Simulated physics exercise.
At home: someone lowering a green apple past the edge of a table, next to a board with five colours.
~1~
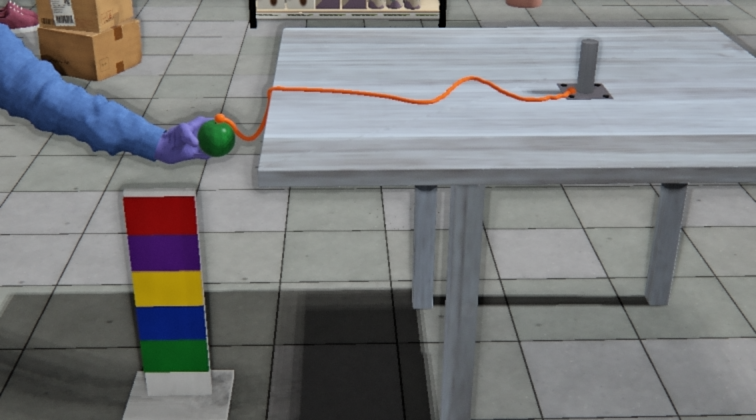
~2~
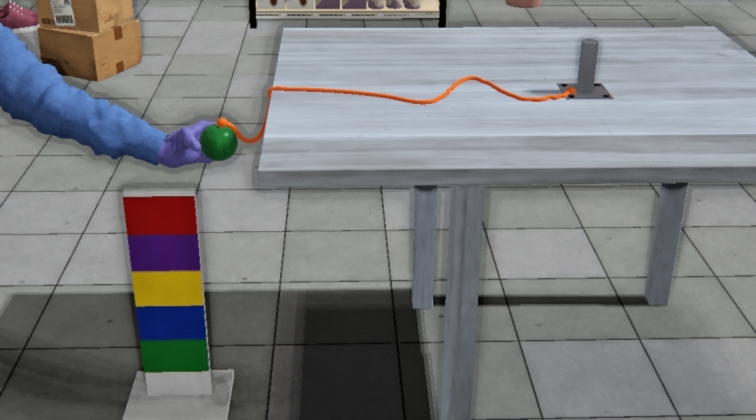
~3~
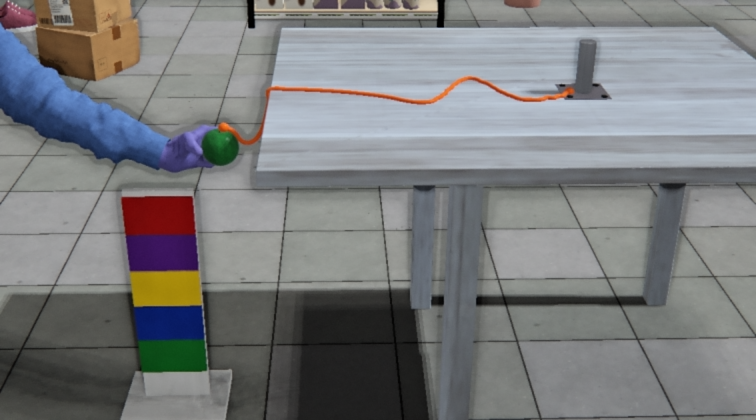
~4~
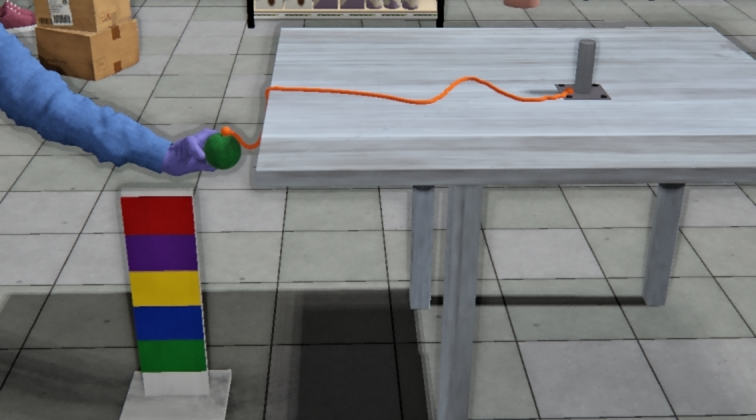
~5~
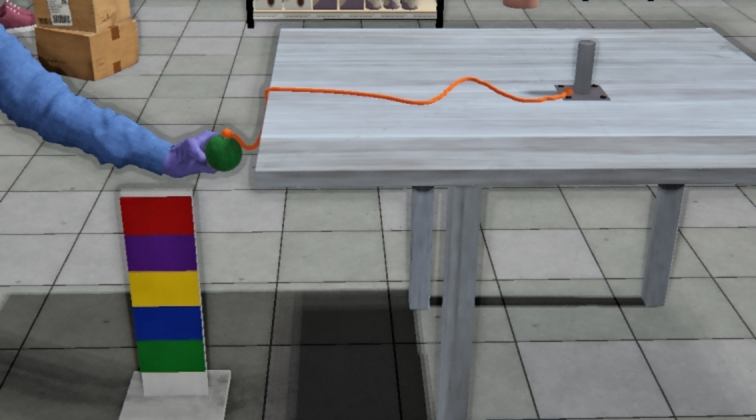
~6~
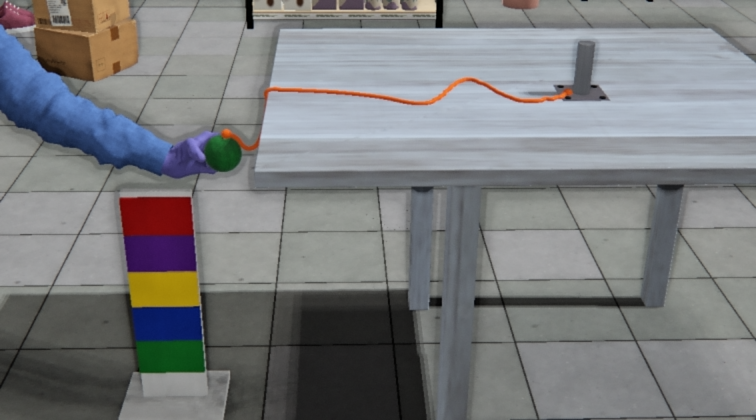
The footage shows a purple-gloved hand holding a green ball-like object, attached to an orange cord running across a gray table to a metal post, and lowering it slightly above a column of red, purple, yellow, blue and green blocks.
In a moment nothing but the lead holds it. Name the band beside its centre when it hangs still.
The lead holds its middle at yellow.
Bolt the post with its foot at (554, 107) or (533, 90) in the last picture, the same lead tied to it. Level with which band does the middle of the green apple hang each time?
One after the other, blue; blue.
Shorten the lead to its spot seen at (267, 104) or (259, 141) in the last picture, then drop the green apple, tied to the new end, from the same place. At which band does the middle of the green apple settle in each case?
It would be red; purple.
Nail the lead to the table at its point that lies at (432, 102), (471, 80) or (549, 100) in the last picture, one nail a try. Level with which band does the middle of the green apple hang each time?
It would be red; purple; yellow.
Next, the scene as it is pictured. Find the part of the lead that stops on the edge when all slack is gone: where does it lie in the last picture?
Near (365, 95).
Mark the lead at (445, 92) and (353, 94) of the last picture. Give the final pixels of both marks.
The first at (374, 93), the second at (267, 110).
A little later, apple near (237, 282); level with yellow.
Next, apple near (307, 283); level with yellow.
Later still, apple near (266, 288); level with yellow.
When it is over, apple near (273, 288); level with yellow. At yellow.
